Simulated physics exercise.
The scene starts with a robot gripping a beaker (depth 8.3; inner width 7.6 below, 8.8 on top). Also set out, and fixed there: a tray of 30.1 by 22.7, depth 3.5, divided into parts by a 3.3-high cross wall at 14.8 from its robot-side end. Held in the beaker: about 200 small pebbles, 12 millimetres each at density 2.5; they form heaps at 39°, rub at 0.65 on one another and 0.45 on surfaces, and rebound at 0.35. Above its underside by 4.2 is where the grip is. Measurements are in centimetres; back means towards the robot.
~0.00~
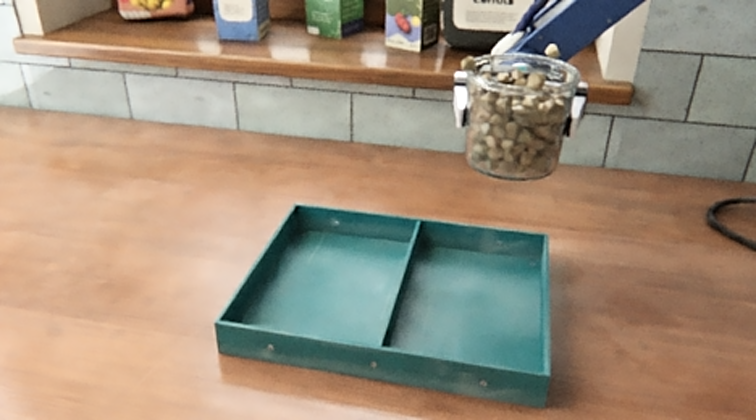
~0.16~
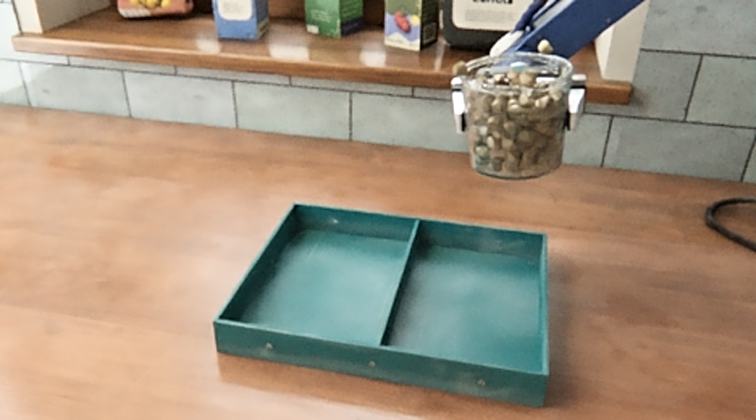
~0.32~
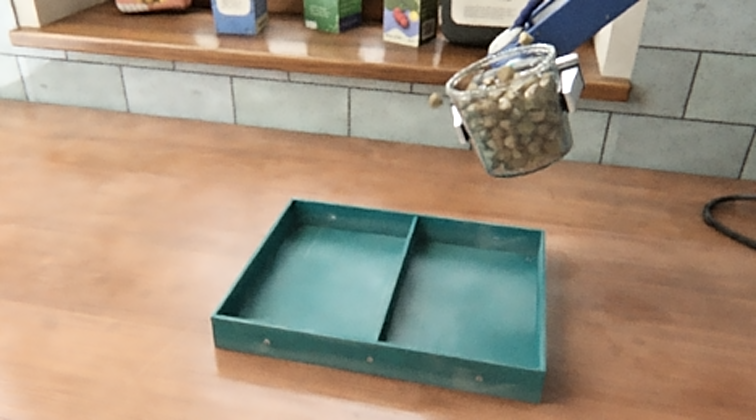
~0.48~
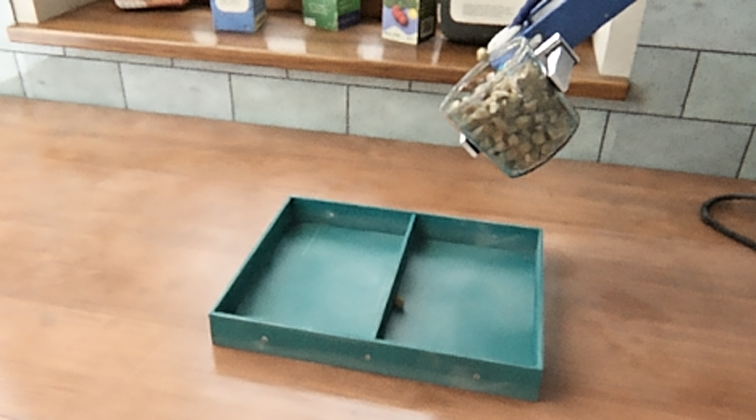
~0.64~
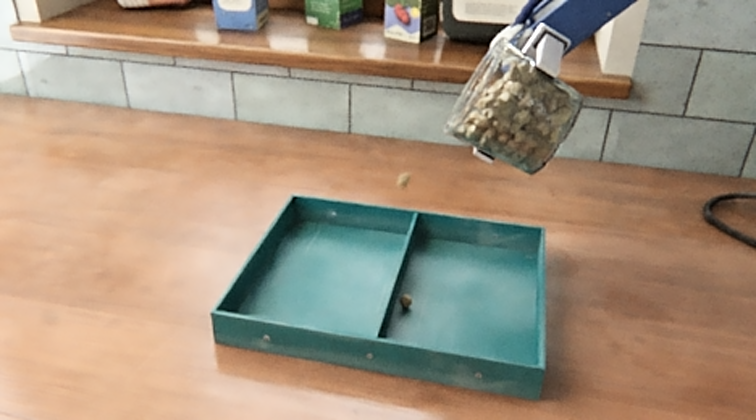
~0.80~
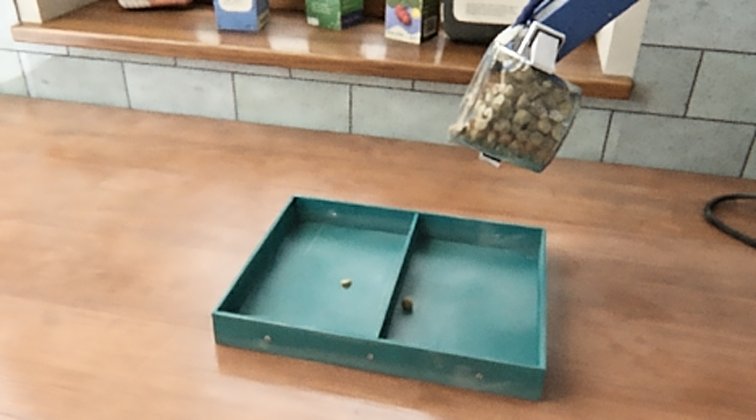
Clear beaker of small pebbles tilting forward in a blue robot arm's grip, dropping two pebbles into a divided green tray.
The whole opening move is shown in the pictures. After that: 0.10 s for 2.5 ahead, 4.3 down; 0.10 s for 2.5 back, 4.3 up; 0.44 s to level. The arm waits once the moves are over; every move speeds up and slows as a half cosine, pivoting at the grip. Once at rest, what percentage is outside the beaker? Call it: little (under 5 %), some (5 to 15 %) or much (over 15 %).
Some - 5 to 15 %.
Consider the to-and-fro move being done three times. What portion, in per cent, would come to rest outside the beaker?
In that case it would be near 20 percent.
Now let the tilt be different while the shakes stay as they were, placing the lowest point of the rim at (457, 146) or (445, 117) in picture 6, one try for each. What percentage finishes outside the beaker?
First try about 25 per cent, second try about 5 per cent.
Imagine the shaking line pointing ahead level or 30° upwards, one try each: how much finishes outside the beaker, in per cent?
I'd say close to 55 percent for the first and close to 90 percent for the second.
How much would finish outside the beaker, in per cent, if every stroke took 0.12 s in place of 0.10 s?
Estimate: Close to 5 percent.
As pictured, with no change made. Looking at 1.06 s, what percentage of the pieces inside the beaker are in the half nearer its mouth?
Mouth half share: Roughly 45 %.
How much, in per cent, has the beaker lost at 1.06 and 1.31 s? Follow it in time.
Estimates in order: Close to 5, close to 10.
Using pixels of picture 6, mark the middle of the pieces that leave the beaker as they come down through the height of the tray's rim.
Check roughly (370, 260) in the last picture.
By 1.06 s, tilted 67° forward, highest piece 25 above the table; 182 in the beaker, 2 in the far-side part, 1 in the robot-side part, 11 in flight or on a rim.
By 1.31 s, tilted 14° forward, highest piece 25 above the table; 181 in the beaker, 11 in the far-side part, 4 in the robot-side part.
By 1.64 s, level, highest piece 26 above the table; 181 in the beaker, 11 in the far-side part, 4 in the robot-side part.
By 2.69 s, level, highest piece 26 above the table; 181 in the beaker, 11 in the far-side part, 4 in the robot-side part.
Final count, 181 in the beaker, 11 in the far-side part, 4 in the robot-side part. That is 8 % outside the beaker.
